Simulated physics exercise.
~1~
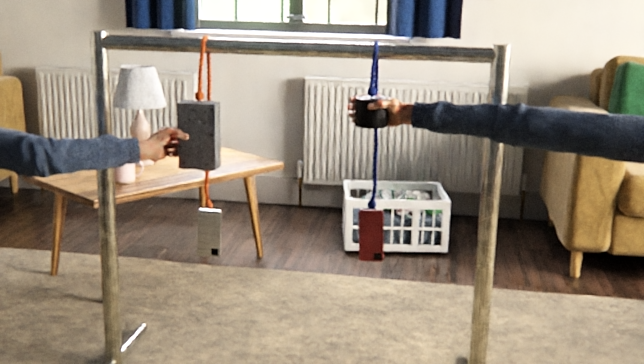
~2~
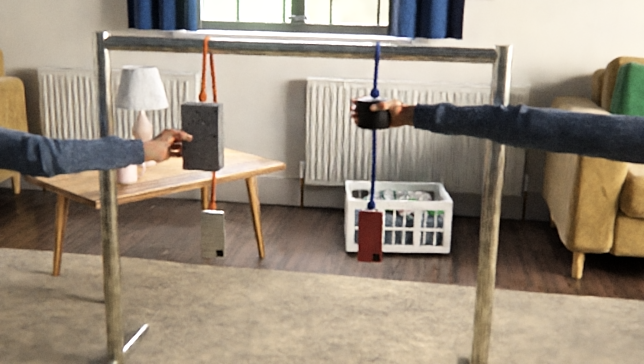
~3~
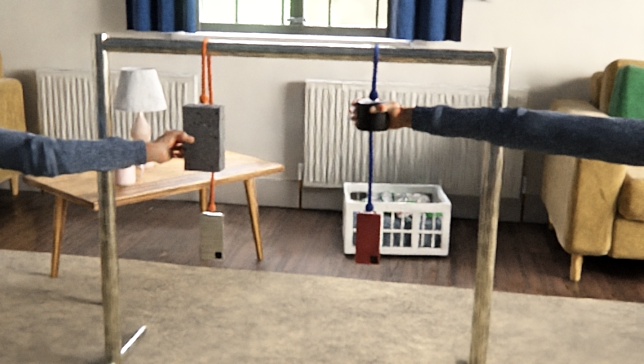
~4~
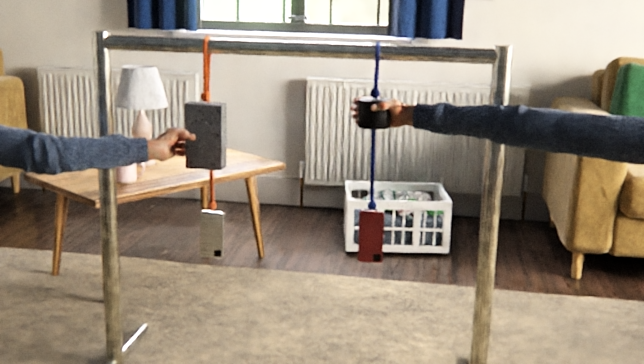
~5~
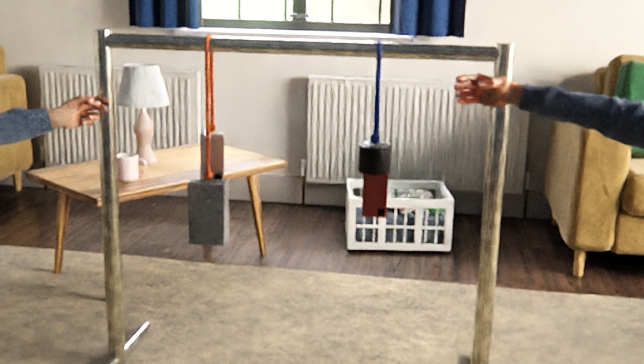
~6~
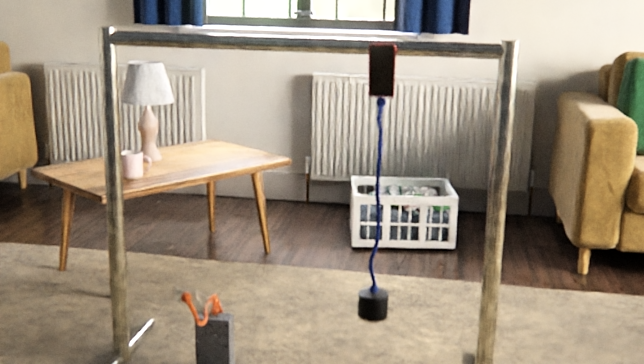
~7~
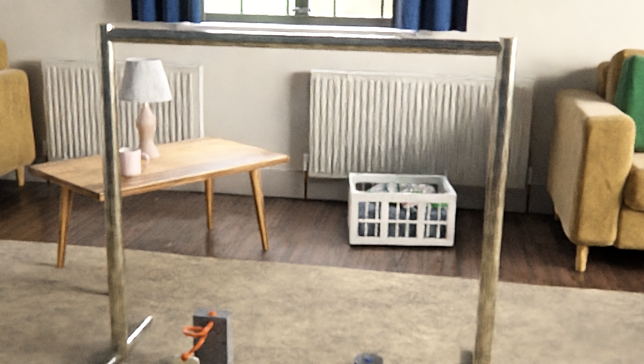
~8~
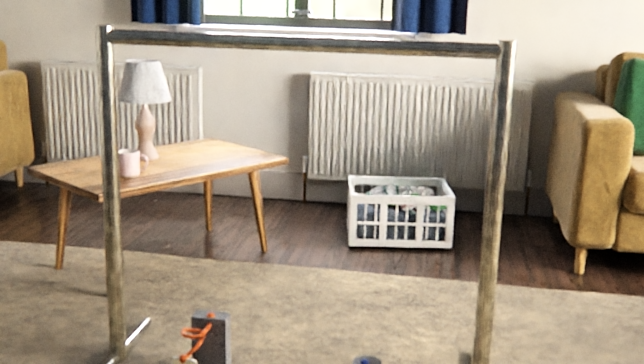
The clip opens with an orange rope and a blue rope draped over a metal rail in a living room, while two hands hold a grey block on the left and a dark cylinder on the right. A pale slab hangs below the block and a red one below the cylinder, both barely shifting. The hands let go and draw back, and the block and cylinder drop as the slabs rise. The block reaches the floor with its orange rope, while the red slab is up at the rail and the cylinder is still falling. Finally, both lie on the floor beneath a bare rail.
